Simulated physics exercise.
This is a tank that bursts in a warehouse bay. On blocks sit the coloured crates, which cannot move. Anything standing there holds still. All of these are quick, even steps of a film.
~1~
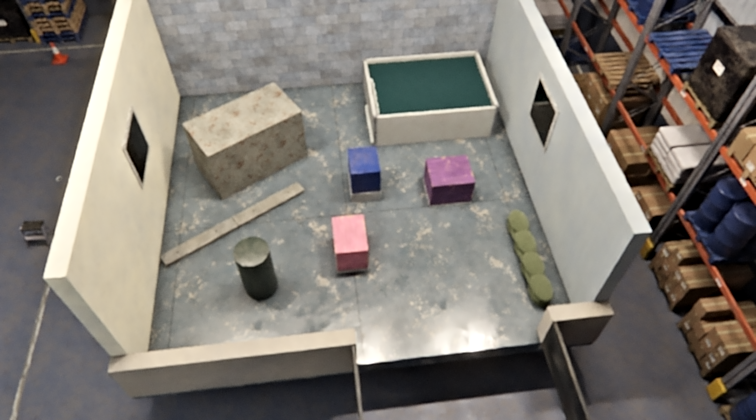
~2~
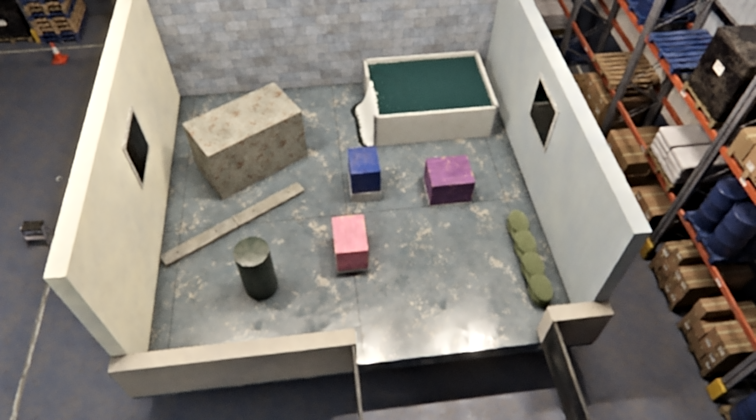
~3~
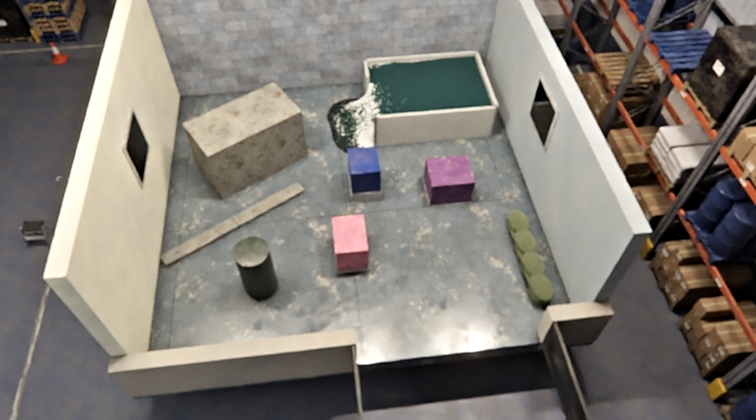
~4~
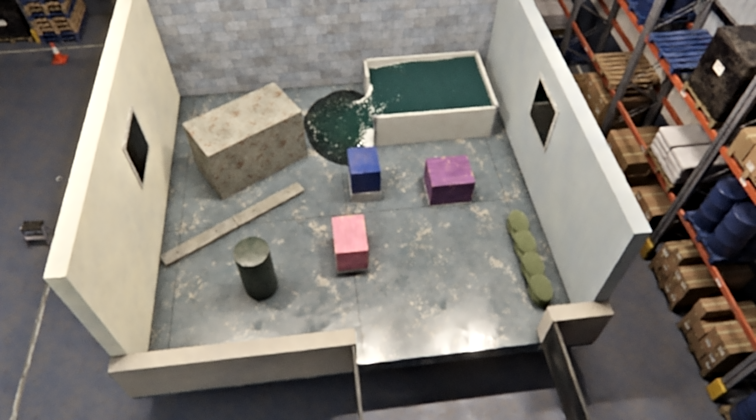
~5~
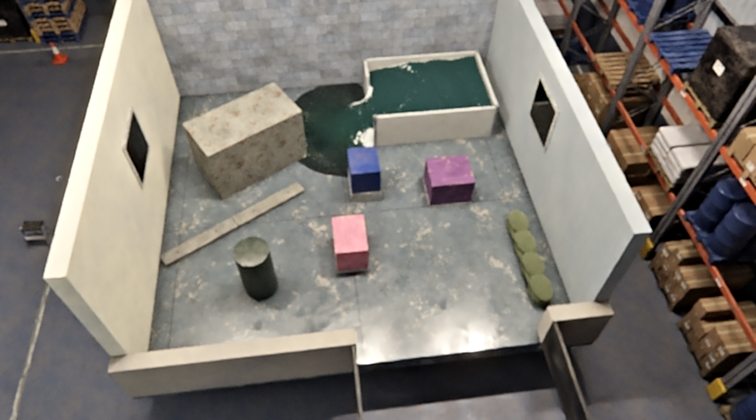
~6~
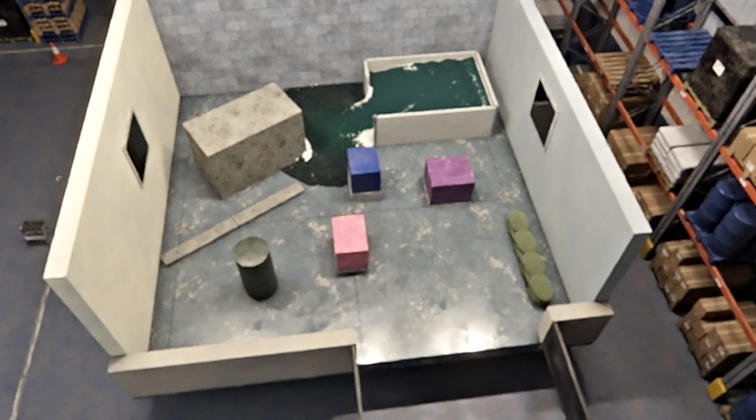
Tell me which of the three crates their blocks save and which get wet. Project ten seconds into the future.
One by one: The pink crate is hit; the purple crate is hit; the blue crate is spared.
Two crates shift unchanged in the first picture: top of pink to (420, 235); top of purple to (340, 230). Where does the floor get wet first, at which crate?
I'd say it is the blue-painted one.
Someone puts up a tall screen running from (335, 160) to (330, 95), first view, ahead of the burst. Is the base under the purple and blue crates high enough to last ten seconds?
As I see it, purple is reached, while blue is reached.
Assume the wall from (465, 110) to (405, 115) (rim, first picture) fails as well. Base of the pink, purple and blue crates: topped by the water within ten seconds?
Pink gets drenched, purple gets drenched, blue gets drenched.
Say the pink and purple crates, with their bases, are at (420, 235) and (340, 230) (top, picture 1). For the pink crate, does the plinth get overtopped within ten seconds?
The pink crate simply gets reached.
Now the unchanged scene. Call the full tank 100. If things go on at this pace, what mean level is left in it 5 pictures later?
About 66 per cent.
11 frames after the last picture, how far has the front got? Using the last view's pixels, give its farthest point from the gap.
Close to (161, 255), I think.
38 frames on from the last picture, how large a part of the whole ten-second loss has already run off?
Somewhere around 15 per cent, I'd say.
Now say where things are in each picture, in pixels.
The tank at (428, 86) is whole and still, in the first picture.
Water pours out at (373, 114) and has run to (359, 105), in the second picture.
Water pours out at (373, 116) and has run to (335, 109), in the third picture.
Water pours out at (373, 117) and has run to (307, 123), in the fourth picture.
The front is at a hidden place, out from the gap at (373, 117), in the fifth picture.
The front is at a hidden place, out from the gap at (373, 117), in the sixth picture.
A moment on, water covers 25 % of the floor; the pink crate not reached, the purple crate not reached, the blue crate water round its plinth.
Next, water covers 35 % of the floor; the pink crate water round its plinth, the purple crate not reached, the blue crate water round its plinth.
Then, water covers 55 % of the floor; the pink crate water round its plinth, the purple crate not reached, the blue crate water round its plinth.
Later, water covers 70 % of the floor; the pink crate water round its plinth, the purple crate water round its plinth, the blue crate water round its plinth.
In the end, water covers 95 % of the floor; the pink crate was topped, the purple crate was topped, the blue crate stayed above the water.
